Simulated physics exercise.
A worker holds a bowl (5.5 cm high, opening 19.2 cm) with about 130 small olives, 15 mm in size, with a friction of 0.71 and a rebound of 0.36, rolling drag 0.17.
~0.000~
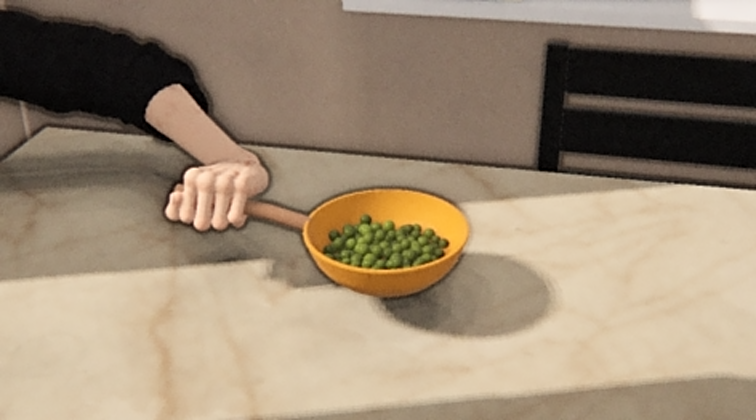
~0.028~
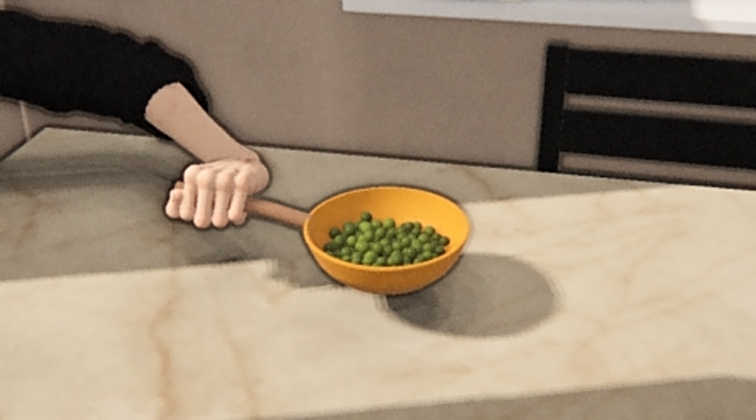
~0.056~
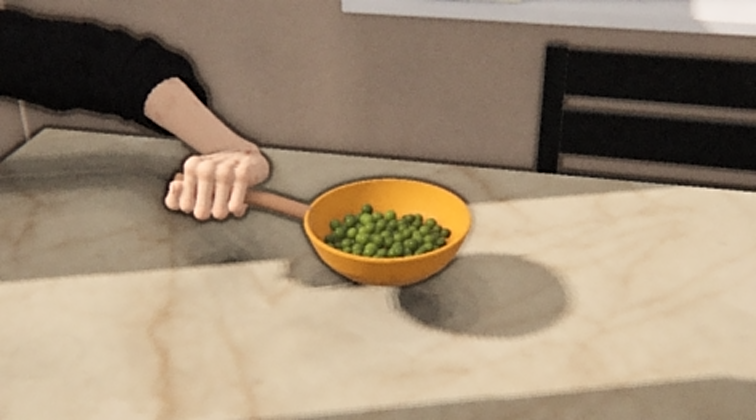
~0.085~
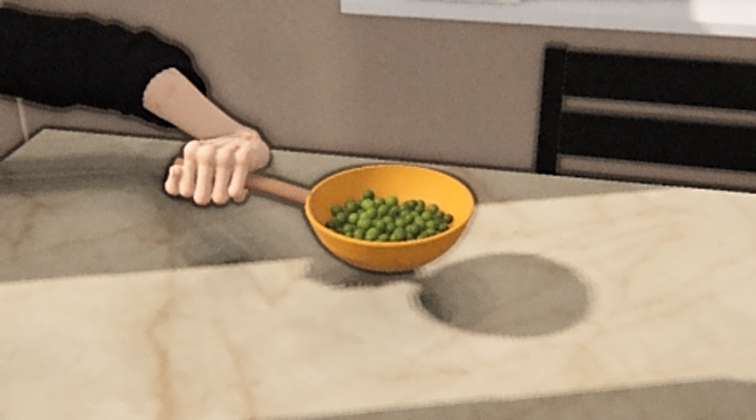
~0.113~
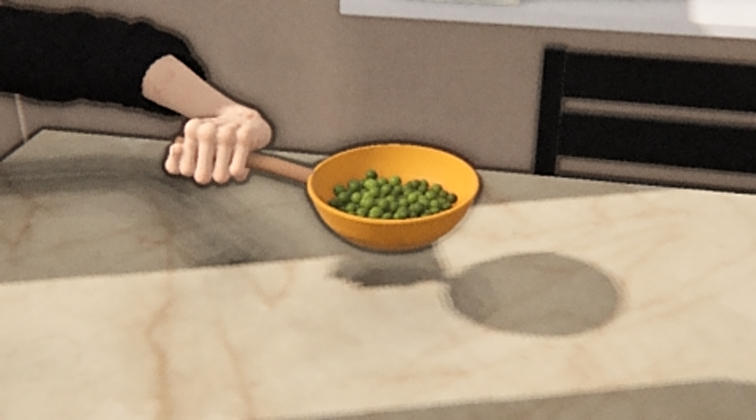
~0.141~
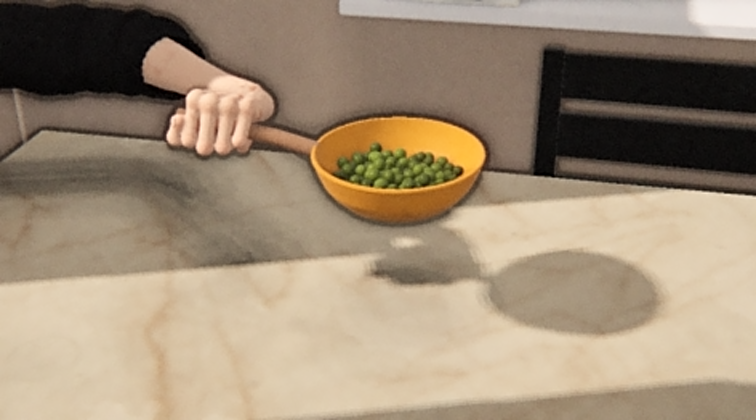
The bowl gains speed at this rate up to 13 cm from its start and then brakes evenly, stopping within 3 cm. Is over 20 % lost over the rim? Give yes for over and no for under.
Yes, over.
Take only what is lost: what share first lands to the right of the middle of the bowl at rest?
I'd say around 100 per cent of it.
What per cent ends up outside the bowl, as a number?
Around 40 in a hundred.
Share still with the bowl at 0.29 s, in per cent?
My estimate is some 0 per cent of the load.
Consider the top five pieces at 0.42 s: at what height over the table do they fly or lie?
Estimate: Close to 30 cm.
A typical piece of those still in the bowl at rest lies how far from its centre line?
5.0 centimetres, more or less.
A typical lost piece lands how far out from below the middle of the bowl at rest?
It works out to near 16 cm.
After 0.29 s, in the air 100 %; middle of the pieces not yet landed near (436, 60).
After 0.42 s, bowl 65 %, in the air 35 %; middle of the pieces not yet landed near (470, 103).
After 0.53 s, bowl 60 %, in the air 40 %; middle of the pieces not yet landed near (473, 174).
After 0.64 s, fallen right of where it stops 35 %, bowl 60 %, in the air 5 %; middle of the pieces not yet landed near (431, 154).
By 1.1 s all is still; fallen right of where it stops 40 %, bowl 60 %.
